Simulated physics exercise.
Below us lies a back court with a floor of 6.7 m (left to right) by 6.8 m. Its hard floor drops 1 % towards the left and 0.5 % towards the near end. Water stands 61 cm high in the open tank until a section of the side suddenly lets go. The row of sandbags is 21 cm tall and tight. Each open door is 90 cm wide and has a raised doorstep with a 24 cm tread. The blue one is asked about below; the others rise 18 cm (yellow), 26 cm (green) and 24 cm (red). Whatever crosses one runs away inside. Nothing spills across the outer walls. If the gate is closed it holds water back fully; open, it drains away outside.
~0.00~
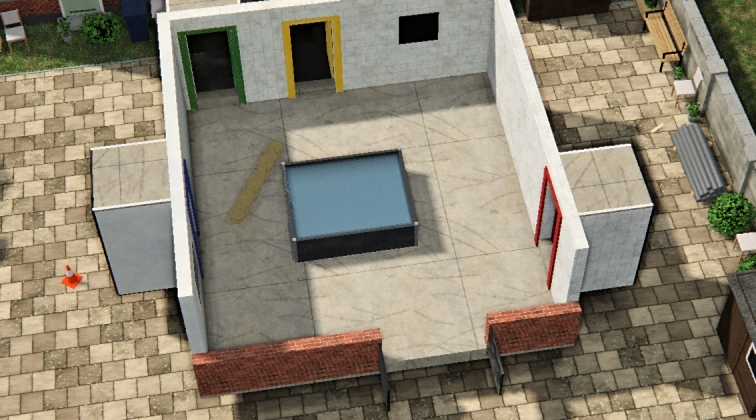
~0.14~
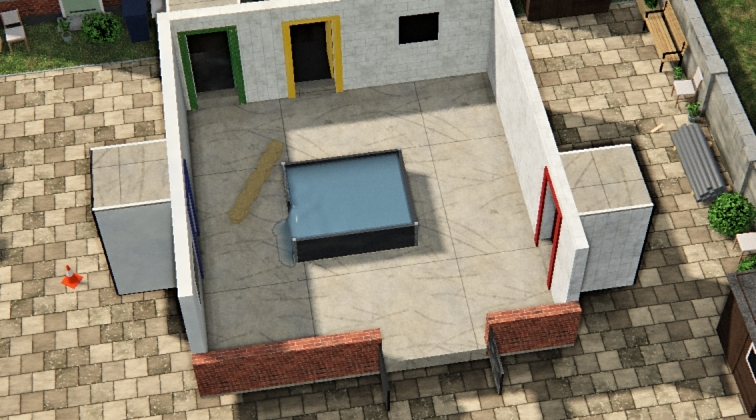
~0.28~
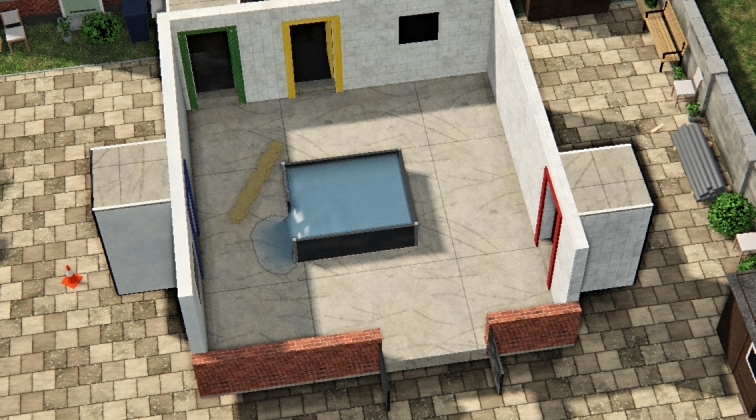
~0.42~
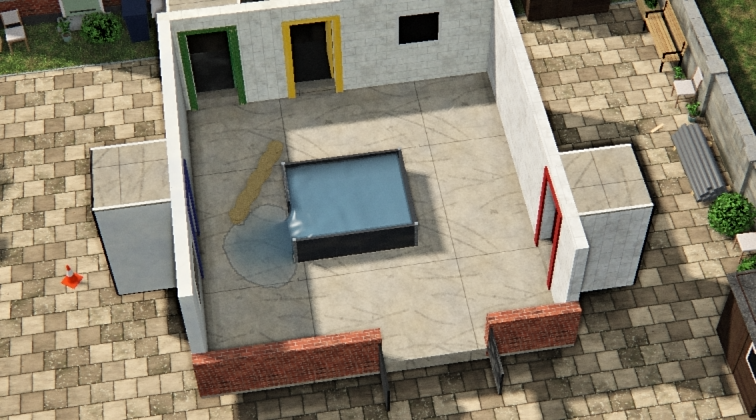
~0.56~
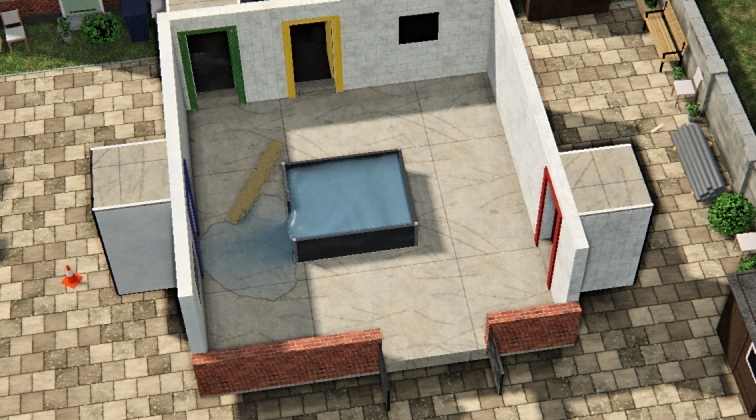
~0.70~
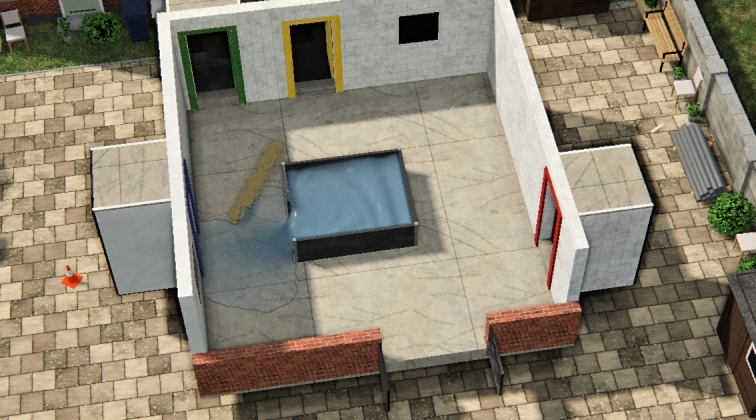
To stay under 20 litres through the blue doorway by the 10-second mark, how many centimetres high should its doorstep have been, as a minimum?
About 32 cm.
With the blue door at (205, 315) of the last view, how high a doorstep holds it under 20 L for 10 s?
Roughly 19 cm.
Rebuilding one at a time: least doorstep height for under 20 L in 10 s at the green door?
Roughly 9.0 cm at green.
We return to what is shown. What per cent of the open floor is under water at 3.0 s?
Near 30 per cent is wet.
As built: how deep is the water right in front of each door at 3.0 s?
Depths in cm: Yellow 0, green 11, red 0, blue 29.
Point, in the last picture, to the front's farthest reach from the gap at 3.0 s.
Around (188, 114).
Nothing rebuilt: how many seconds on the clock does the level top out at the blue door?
At about 1.6 s.
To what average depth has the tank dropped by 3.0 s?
Roughly 32 cm on average.
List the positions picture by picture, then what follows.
The first picture shows still water, 61 cm deep, in the open tank at (349, 196); the blue door at (193, 224) is dry.
In the second picture, the gap is at (294, 233), the front 0.3 m out at (283, 259); the back of the open tank holds 61 cm.
In the third picture, the gap is at (294, 235), the front 0.8 m out at (257, 243); the back of the open tank holds 61 cm.
In the fourth picture, the front is at (231, 256), 1.3 m from the gap at (294, 235); 1.9 m2 of floor is wet, 61 cm left at the back.
In the fifth picture, the gap is at (294, 235), the front 1.9 m out at (201, 258); the back of the open tank holds 61 cm.
In the sixth picture, the front is at (195, 266), 2.0 m from the gap at (294, 235); 3.7 m2 of floor is wet, 57 cm left at the back; water is at the blue door at (193, 224).
After 1.4 s water covers 15 % of the floor, deepest (38 cm) near (291, 248); 36 cm at the blue door, 52 litres in over its 17 cm doorstep.
After 3.0 s water covers 30 % of the floor, deepest (34 cm) near (211, 377); 29 cm at the blue door, 206 litres in over its 17 cm doorstep.
After 10.0 s water covers 95 % of the floor, deepest (13 cm) near (211, 377); 11 cm at the blue door, 262 litres in over its 17 cm doorstep.
At the blue door as built, the water arrived by 0.6 s and peaked near 37 cm at 1.6 s.
With a doorstep of 26.5 cm, 66 litres would have come in within the 10 s; with 35.5 cm, 4 litres. So under 20 litres takes about 32 cm.
